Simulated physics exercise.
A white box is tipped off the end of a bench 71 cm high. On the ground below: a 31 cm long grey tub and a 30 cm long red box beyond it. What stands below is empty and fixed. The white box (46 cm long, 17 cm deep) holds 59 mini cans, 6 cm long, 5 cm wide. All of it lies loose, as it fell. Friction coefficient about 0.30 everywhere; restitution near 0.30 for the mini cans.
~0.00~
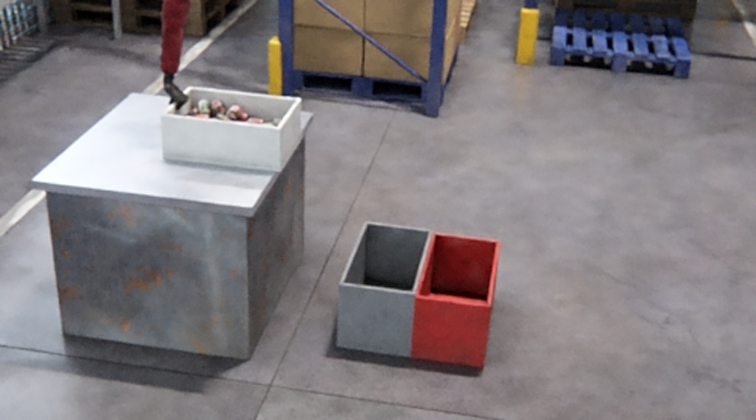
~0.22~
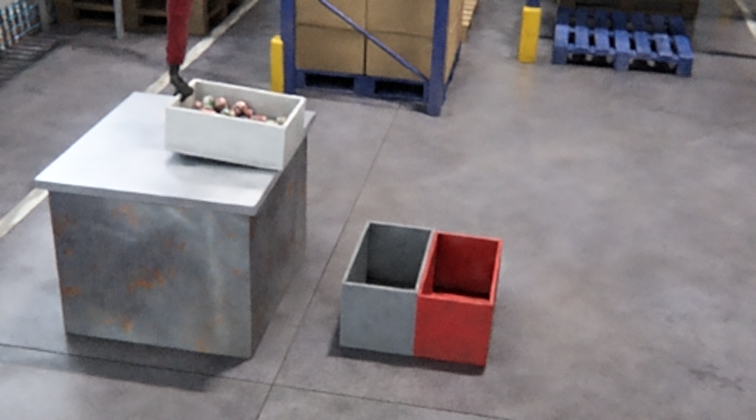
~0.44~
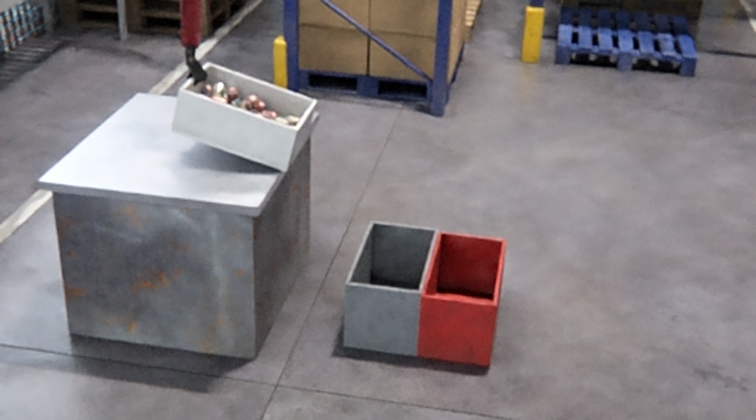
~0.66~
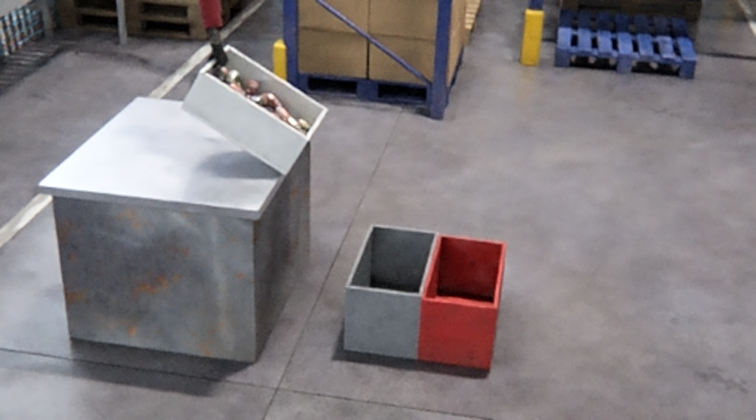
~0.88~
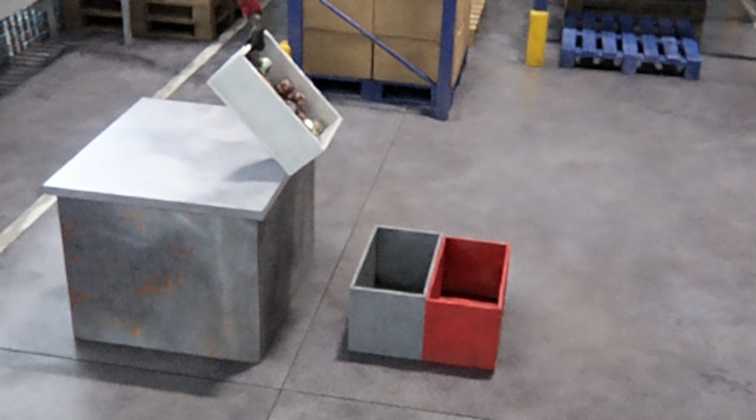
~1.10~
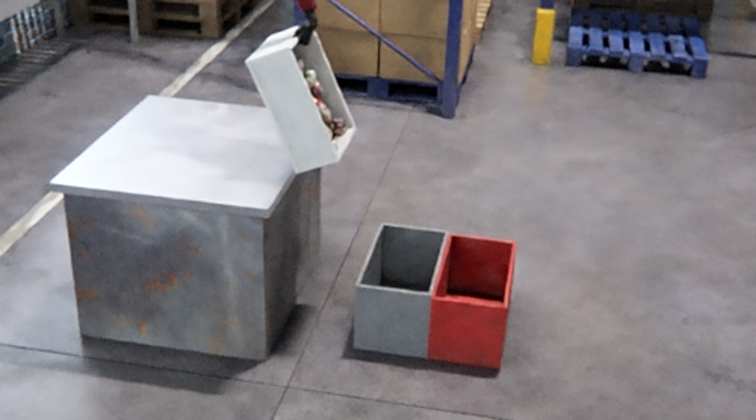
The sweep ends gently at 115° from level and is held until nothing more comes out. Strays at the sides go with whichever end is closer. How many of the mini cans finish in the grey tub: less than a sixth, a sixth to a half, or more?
Expect upwards of half of the load in the grey tub.
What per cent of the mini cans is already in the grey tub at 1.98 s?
Some 60 per cent by then.
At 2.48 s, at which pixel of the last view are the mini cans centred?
At about (405, 307).
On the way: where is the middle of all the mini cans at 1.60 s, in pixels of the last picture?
Around (339, 149).
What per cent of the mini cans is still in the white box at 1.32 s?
About 100 per cent.
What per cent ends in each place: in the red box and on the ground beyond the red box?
Roughly 0 and 0 per cent.
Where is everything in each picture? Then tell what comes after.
In the first picture (places track the rim corner closest to us here), white box (277, 128); grey tub (412, 293); tipped 0°; all still inside.
The second picture shows white box (282, 127); tipped 4°.
The third picture shows white box (294, 129); tipped 14°.
The fourth picture shows white box (306, 137); tipped 29°.
The fifth picture shows white box (322, 147); tipped 47°.
The sixth picture shows white box (338, 157); grey tub (428, 294); tipped 66°; all still inside.
After 1.32 s, tilt 84°; 58 still in the white box and 1 in the air.
After 1.60 s, tilt 103°; 46 still in the white box, 3 in the grey tub and 10 in the air.
After 1.98 s, tilt 115°; 8 still in the white box, 34 in the grey tub and 17 in the air.
Outcome (at 2.48 s), 58 in the grey tub and 1 on the ground beyond the red box. Asked share, 58 of 59, 98 per cent.
